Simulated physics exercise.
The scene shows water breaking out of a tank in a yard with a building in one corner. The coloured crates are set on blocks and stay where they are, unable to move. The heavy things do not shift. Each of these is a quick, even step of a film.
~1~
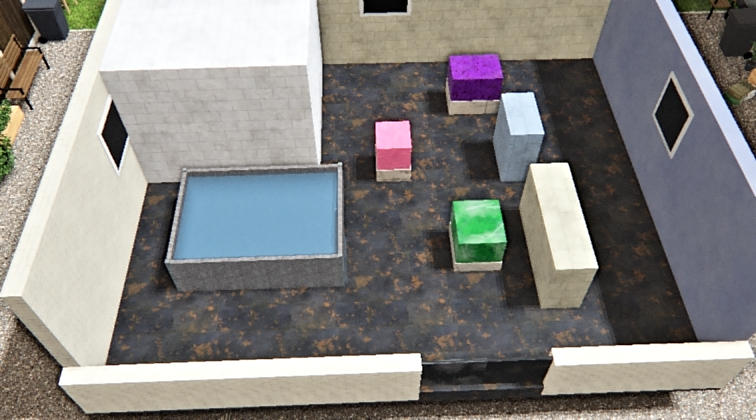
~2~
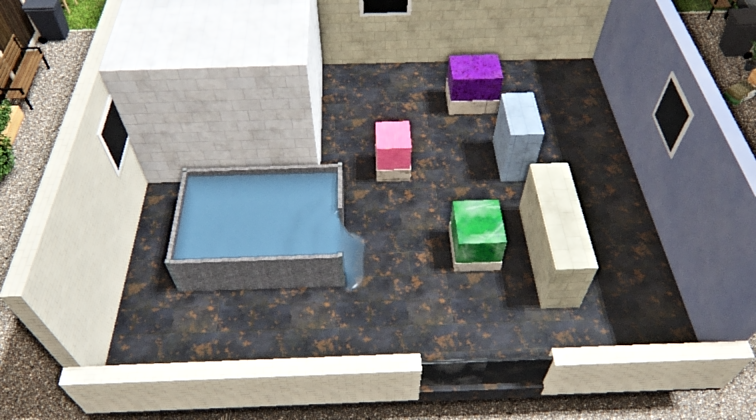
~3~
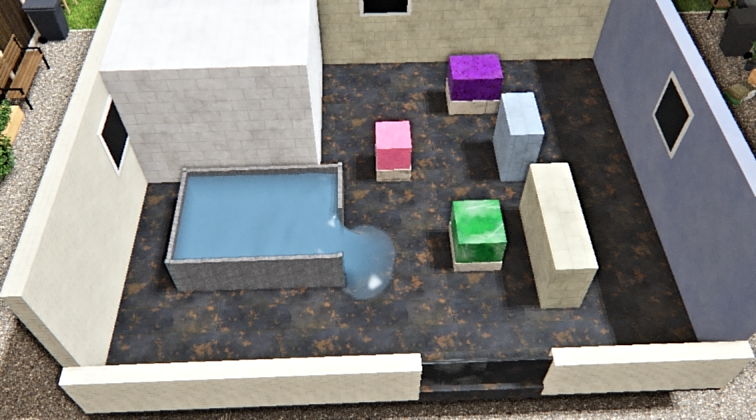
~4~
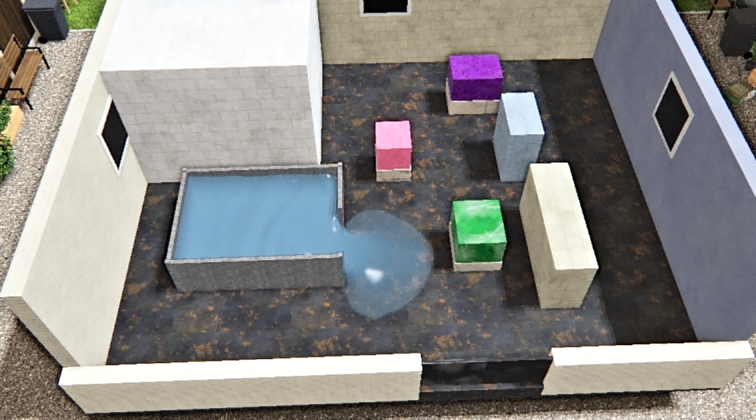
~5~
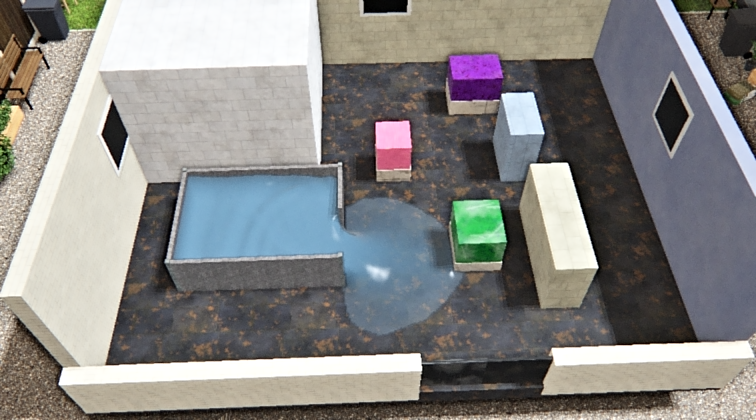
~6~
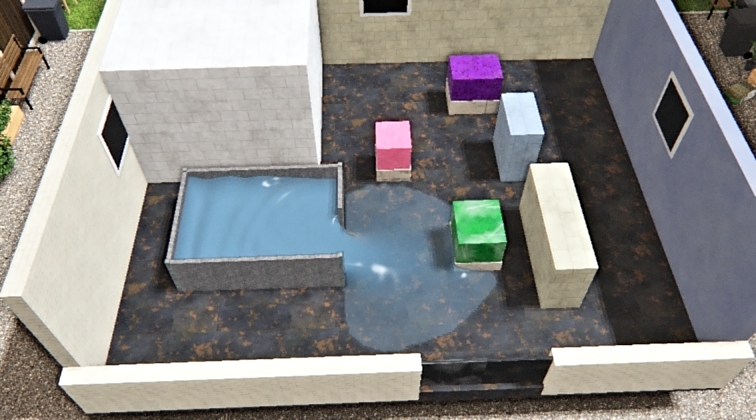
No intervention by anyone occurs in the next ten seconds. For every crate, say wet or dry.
In the end the purple crate has a tall enough plinth. The green crate has too short a plinth. The pink crate has a tall enough plinth.
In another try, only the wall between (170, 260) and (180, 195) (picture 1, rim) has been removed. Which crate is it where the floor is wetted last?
My pick is the purple one.
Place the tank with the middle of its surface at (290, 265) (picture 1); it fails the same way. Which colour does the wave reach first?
I'd go with the green one.
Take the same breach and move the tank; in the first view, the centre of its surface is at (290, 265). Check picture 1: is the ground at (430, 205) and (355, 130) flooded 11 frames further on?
The first is wetted, and then the second is not reached.
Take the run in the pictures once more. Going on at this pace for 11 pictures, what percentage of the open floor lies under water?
That works out at 35 %.
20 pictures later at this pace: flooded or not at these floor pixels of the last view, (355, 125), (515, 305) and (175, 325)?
First spared, second inundated, third spared.
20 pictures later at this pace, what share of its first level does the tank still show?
My best guess is about 46 per cent.
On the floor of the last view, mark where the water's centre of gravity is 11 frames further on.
The balance point is around (351, 254).
A moment on, water covers 25 % of the floor; the purple crate not reached, the green crate water round its plinth, the pink crate water round its plinth.
Next, water covers 35 % of the floor; the purple crate water round its plinth, the green crate water round its plinth, the pink crate water round its plinth.
Then, water covers 55 % of the floor; the purple crate water round its plinth, the green crate water round its plinth, the pink crate water round its plinth.
Later, water covers 75 % of the floor; the purple crate water round its plinth, the green crate water round its plinth, the pink crate water round its plinth.
In the end, water covers 90 % of the floor; the purple crate stayed above the water, the green crate was topped, the pink crate stayed above the water.
